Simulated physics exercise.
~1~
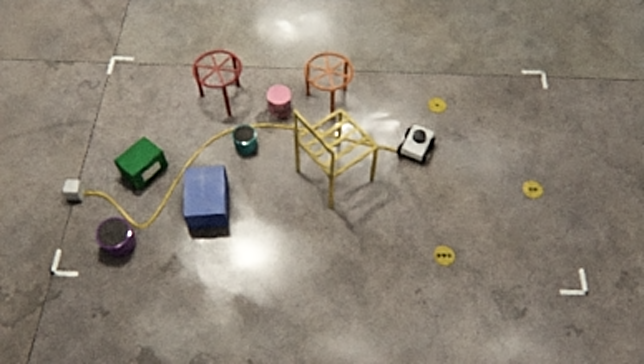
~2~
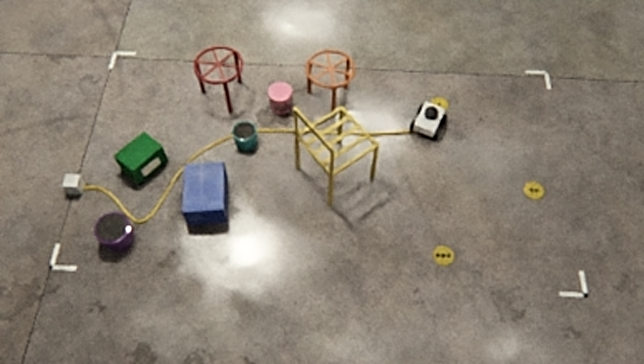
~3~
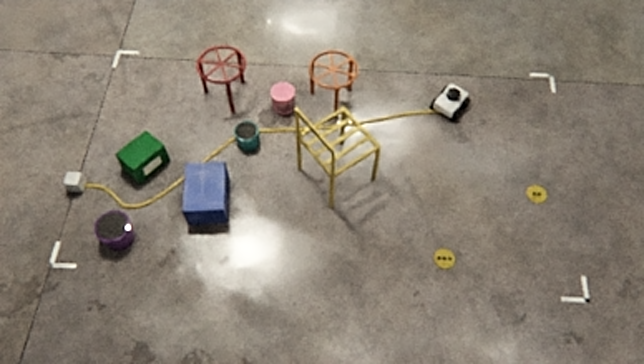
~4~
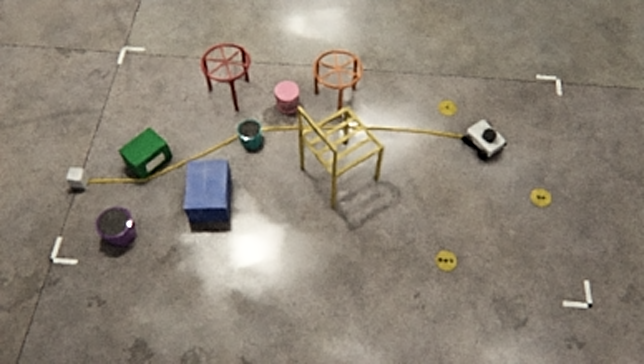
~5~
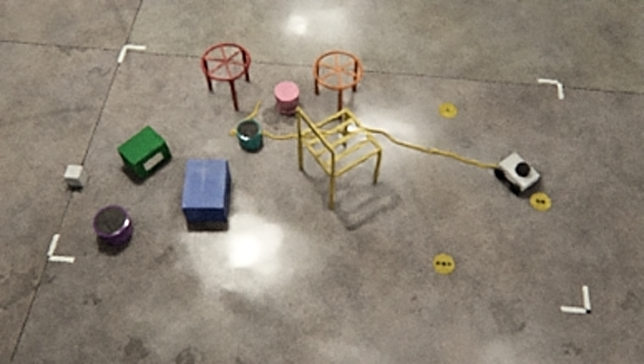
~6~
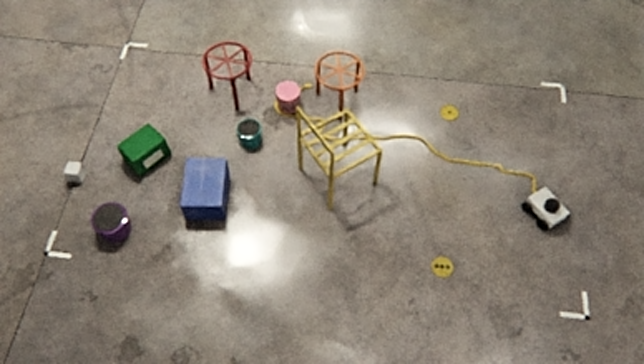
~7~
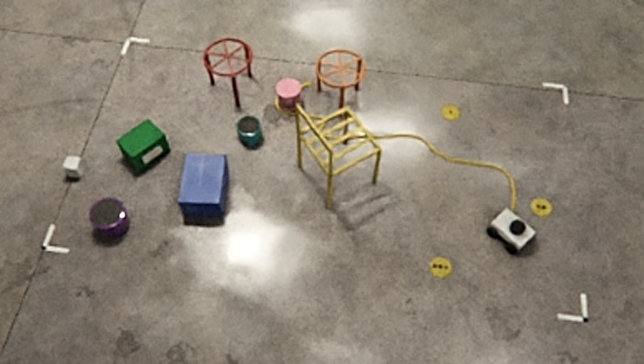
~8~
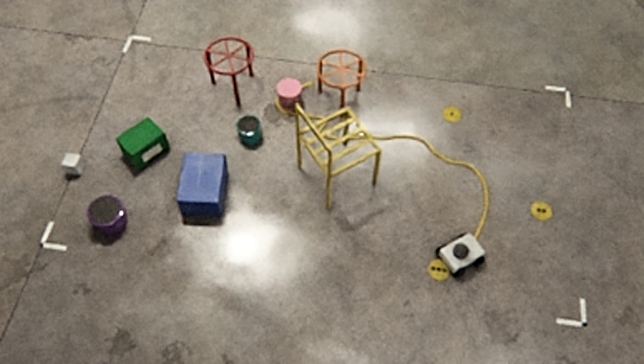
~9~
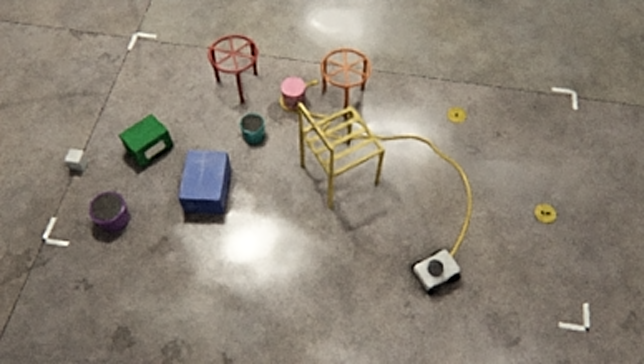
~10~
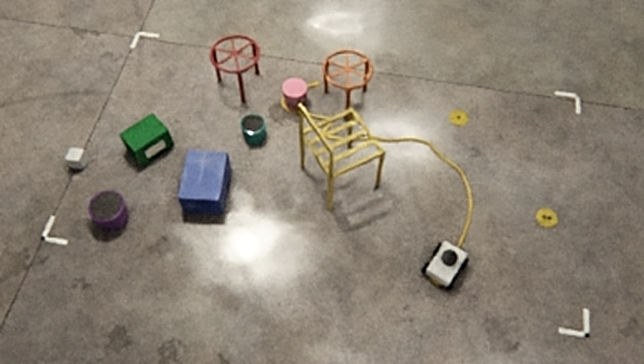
A small white cart towed a yellow lead past stools, pots, boxes and a yellow chair, pulling it taut until its far end came free on the left, then curved down past the yellow marks and stopped at the lower right, everything else unmoved.
